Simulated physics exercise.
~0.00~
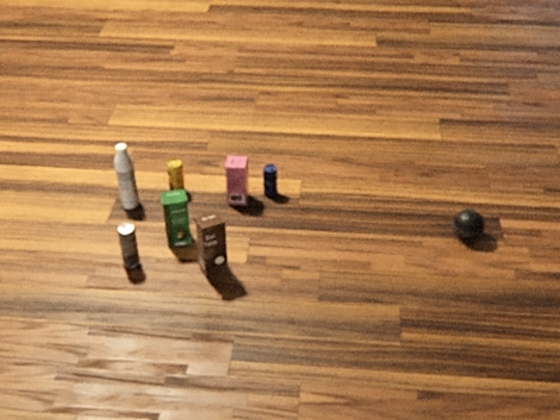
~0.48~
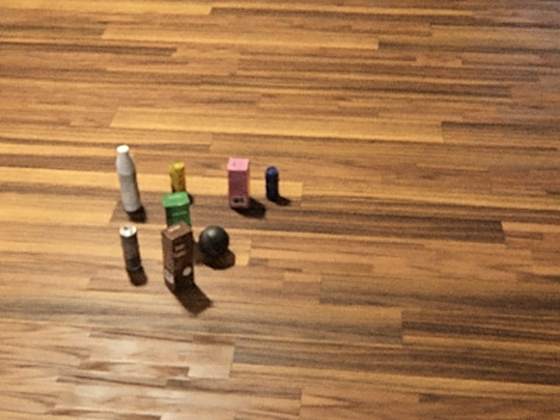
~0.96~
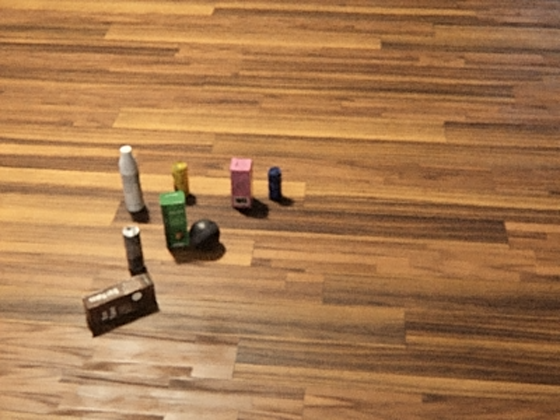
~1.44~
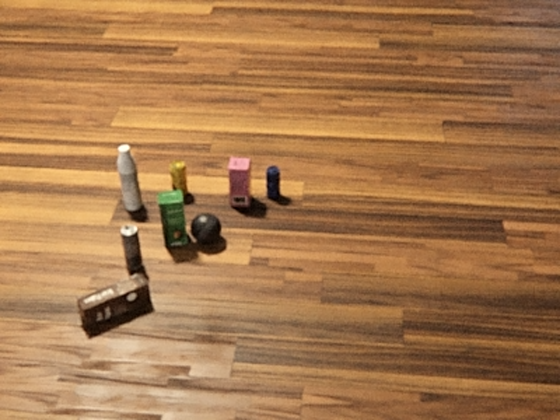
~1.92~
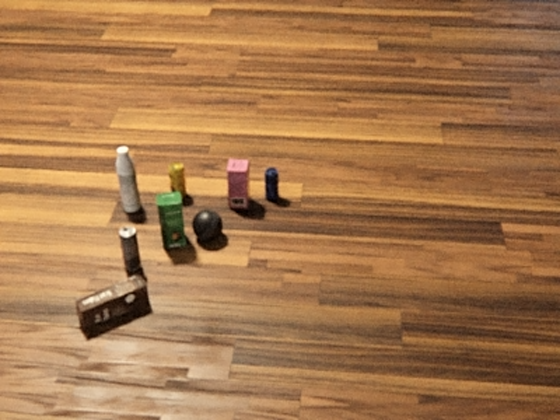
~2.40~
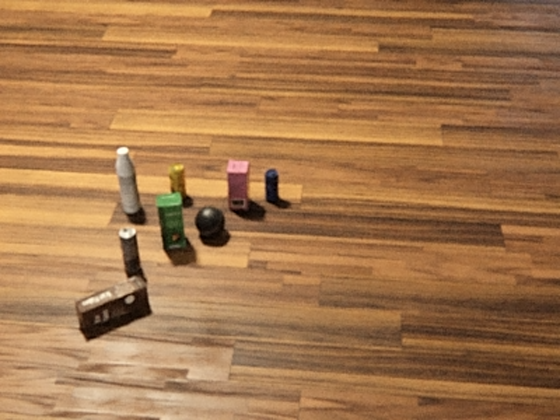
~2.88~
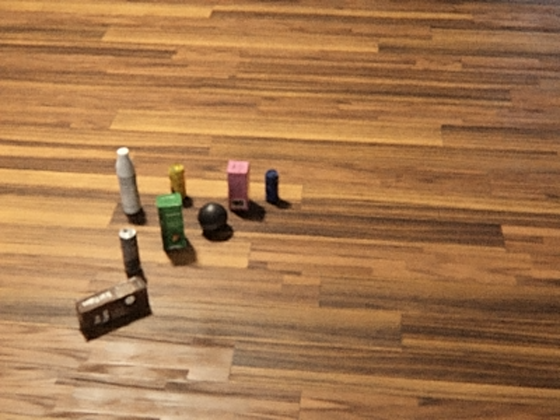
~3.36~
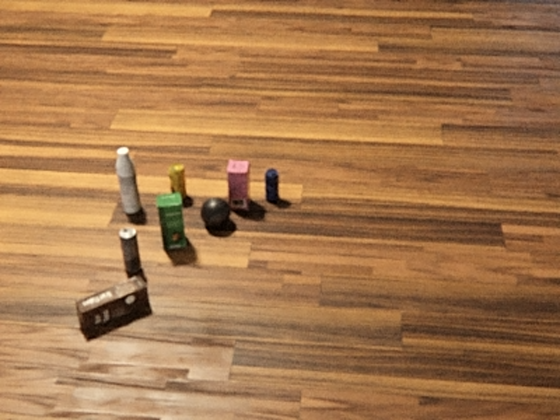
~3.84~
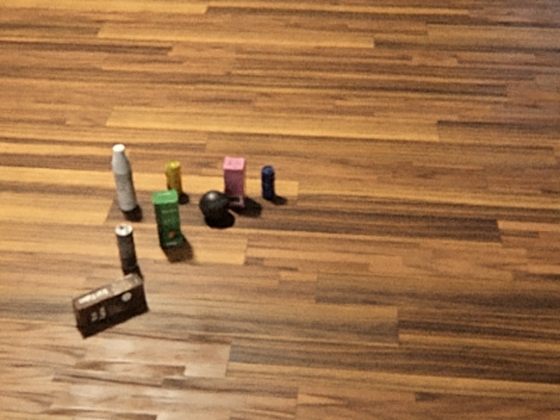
A floor of streaky brown wood planks is seen from above at an angle. Seven small items stand grouped on the left, a white bottle, yellow can, pink carton and blue can behind, with a green carton, grey can and brown carton nearer, while a black ball is off to the right. The ball rolls left into the group, and the brown carton shifts left, then topples onto its side at the front. The ball stops beside the green carton, then drifts slowly away toward the pink carton. At the end, only the brown carton lies fallen.
